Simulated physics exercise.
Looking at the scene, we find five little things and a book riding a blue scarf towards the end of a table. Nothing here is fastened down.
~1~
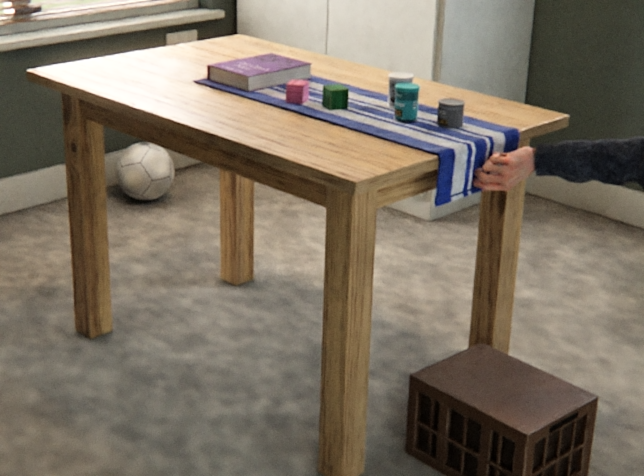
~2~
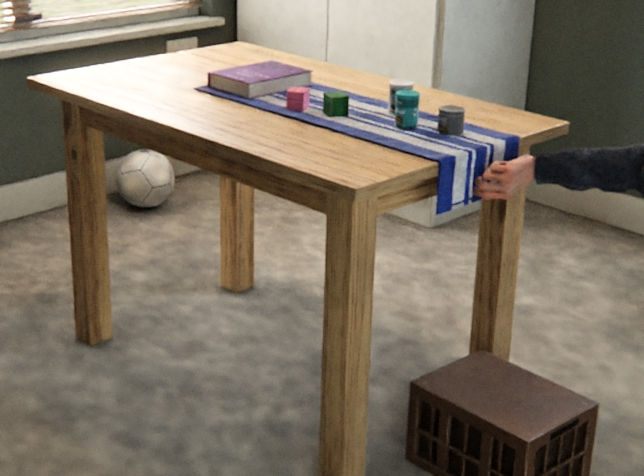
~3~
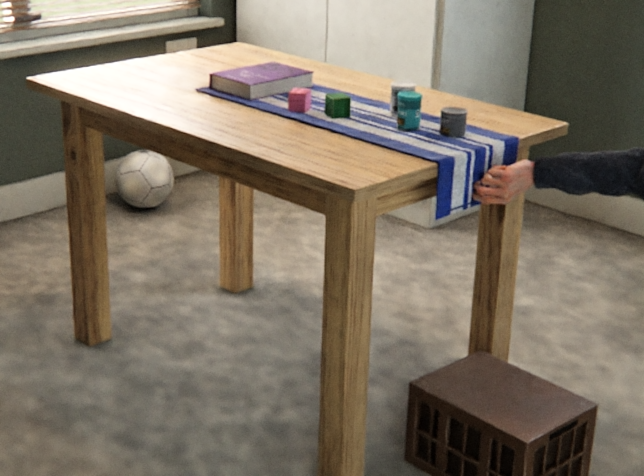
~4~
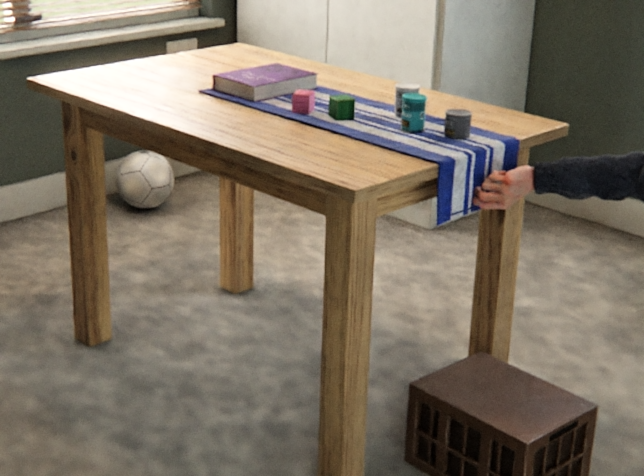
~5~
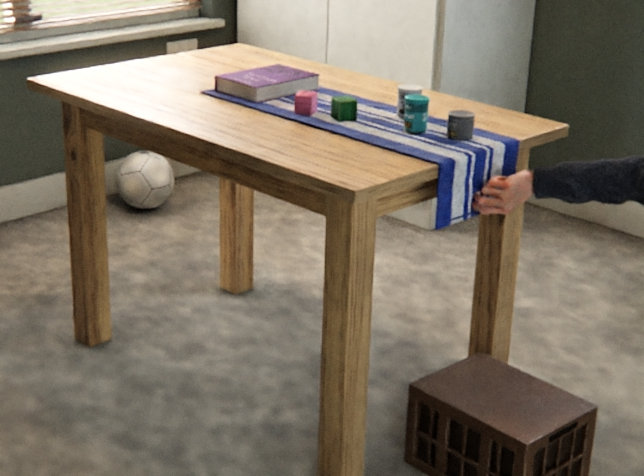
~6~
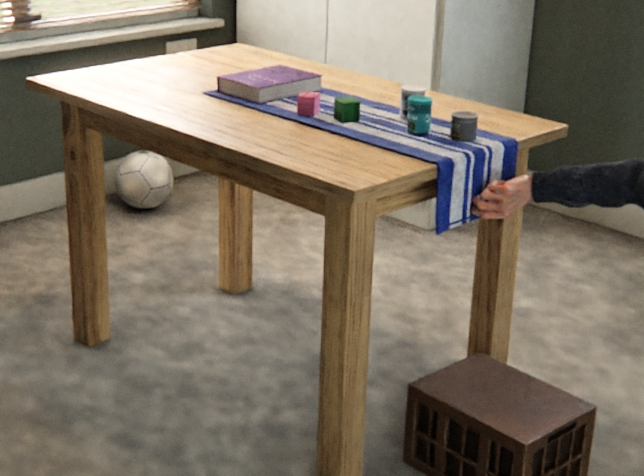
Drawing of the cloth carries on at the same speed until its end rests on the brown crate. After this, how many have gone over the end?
The total is four.
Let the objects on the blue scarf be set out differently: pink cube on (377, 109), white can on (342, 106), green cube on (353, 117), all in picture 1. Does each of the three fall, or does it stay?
The pink cube ends up off the top, the white can ends up off the top, the green cube ends up off the top.
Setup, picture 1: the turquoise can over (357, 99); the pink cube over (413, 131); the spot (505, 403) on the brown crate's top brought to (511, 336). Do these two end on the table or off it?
The turquoise can ends up still on top and the pink cube ends up off the top.
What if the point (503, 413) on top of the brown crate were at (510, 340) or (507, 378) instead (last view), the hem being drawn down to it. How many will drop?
First height: 2; second height: 3.
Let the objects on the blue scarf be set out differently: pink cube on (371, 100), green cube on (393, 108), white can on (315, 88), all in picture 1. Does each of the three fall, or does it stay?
Here's what happens: The pink cube leaves its perch, the green cube leaves its perch, the white can remains aboard.
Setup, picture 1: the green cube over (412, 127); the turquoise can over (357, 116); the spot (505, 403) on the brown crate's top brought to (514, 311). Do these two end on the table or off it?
Result - the green cube comes off, and the turquoise can stays put.
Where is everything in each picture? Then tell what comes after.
In the first picture, hem (435, 206); grey pot (452, 101); turquoise can (408, 85); white can (401, 75); green cube (336, 87); pink cube (298, 82); top of the crate (505, 403).
In the second picture, hem (436, 214); grey pot (452, 108).
In the third picture, hem (436, 220); turquoise can (410, 94).
In the fourth picture, hem (437, 225); white can (408, 85); top of the crate (504, 412).
In the fifth picture, hem (436, 229); green cube (345, 98).
In the sixth picture, hem (436, 235); grey pot (465, 114); turquoise can (420, 98); white can (413, 88); green cube (347, 99); pink cube (309, 94).
Early on, hem near (471, 272); grey pot gone.
Midway, hem near (469, 329); grey pot and turquoise can gone.
Near the end, hem on the crate; grey pot, turquoise can, white can and green cube gone.
Finally, hem on the crate; grey pot, turquoise can, white can and green cube gone. Over the edge go four.
